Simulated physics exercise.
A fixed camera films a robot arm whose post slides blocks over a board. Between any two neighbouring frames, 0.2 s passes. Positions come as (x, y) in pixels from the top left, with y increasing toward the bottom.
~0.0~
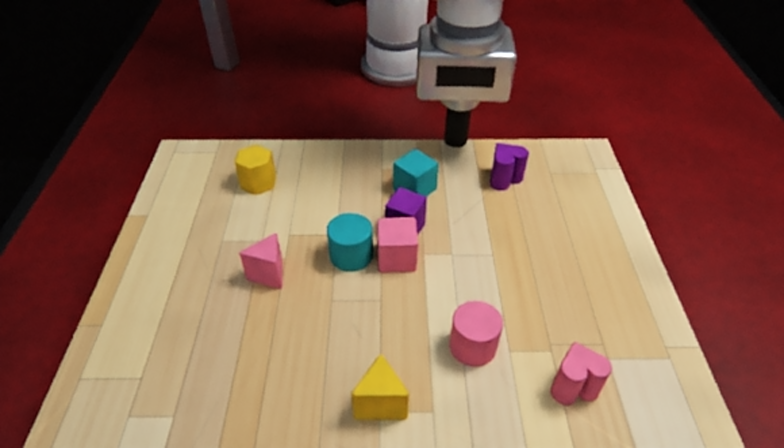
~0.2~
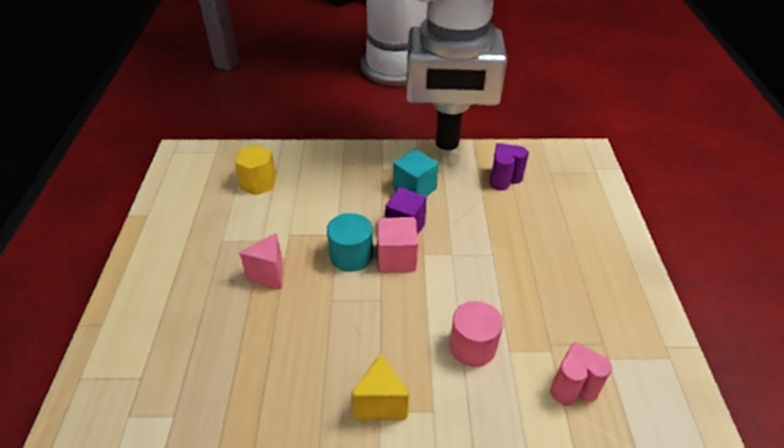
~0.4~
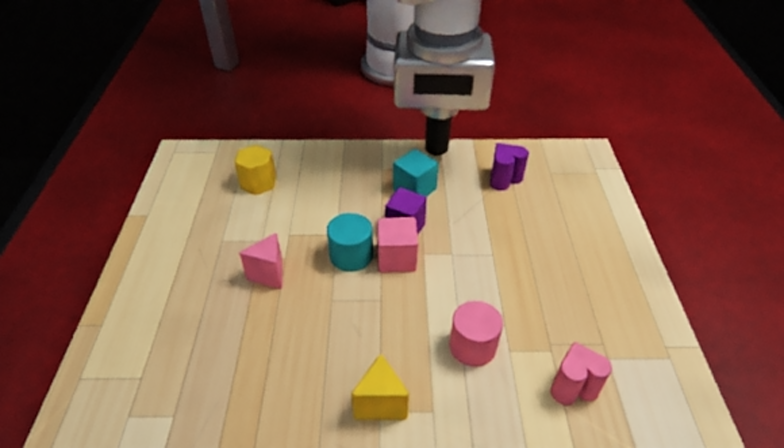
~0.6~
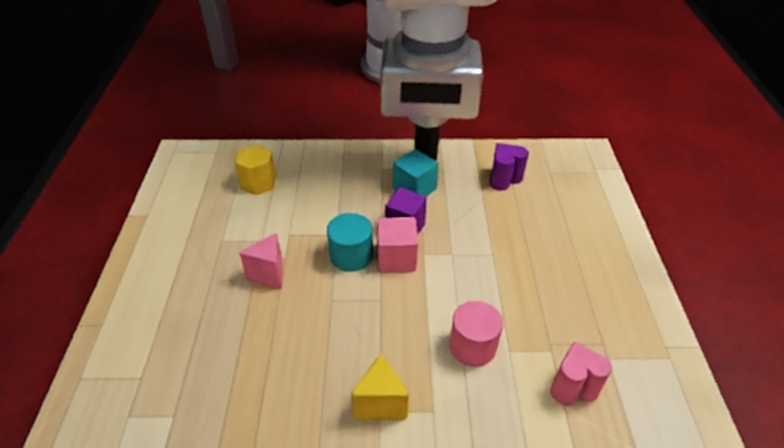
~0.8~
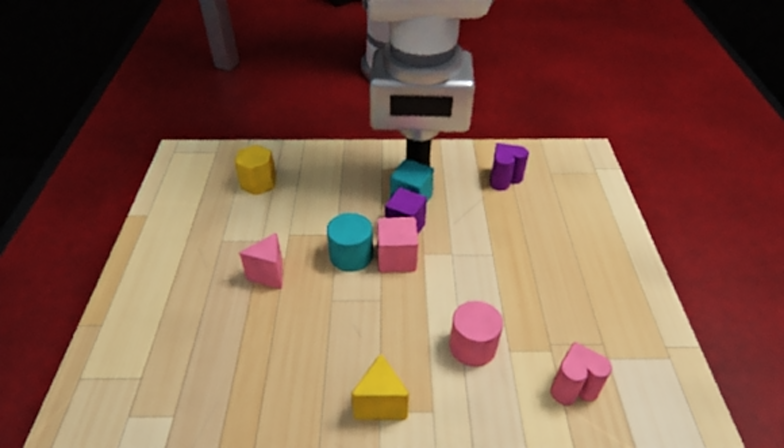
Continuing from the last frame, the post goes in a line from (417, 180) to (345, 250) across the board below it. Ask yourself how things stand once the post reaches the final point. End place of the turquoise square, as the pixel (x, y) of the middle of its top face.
In the picture, it is at (372, 234).
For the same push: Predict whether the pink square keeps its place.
At the end, its place is different.
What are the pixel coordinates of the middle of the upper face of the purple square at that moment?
Its top middle: (403, 251).
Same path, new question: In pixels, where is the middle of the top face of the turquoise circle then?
Its top middle: (327, 249).
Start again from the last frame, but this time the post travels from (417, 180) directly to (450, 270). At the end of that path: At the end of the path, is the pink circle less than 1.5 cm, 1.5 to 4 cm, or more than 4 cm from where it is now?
Within 1.5 cm.
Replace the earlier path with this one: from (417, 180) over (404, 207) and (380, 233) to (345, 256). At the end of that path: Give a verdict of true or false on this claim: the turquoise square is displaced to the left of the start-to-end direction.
My answer: True.
What follows on the original path. One third of the way, post (395, 192); pink square (399, 247); purple square (404, 220), turned 30° anticlockwise; turquoise square (398, 196), turned 30° anticlockwise.
Two thirds of the way, post (371, 215); turquoise circle (343, 232); pink square (408, 271), turned 25° anticlockwise; purple square (400, 242), turned 55° anticlockwise; turquoise square (381, 219), turned 55° anticlockwise.
At the end, post (344, 240); turquoise circle (327, 249); pink square (420, 282), turned 30° anticlockwise; purple square (403, 251), turned 75° anticlockwise; turquoise square (372, 234), turned 80° anticlockwise.
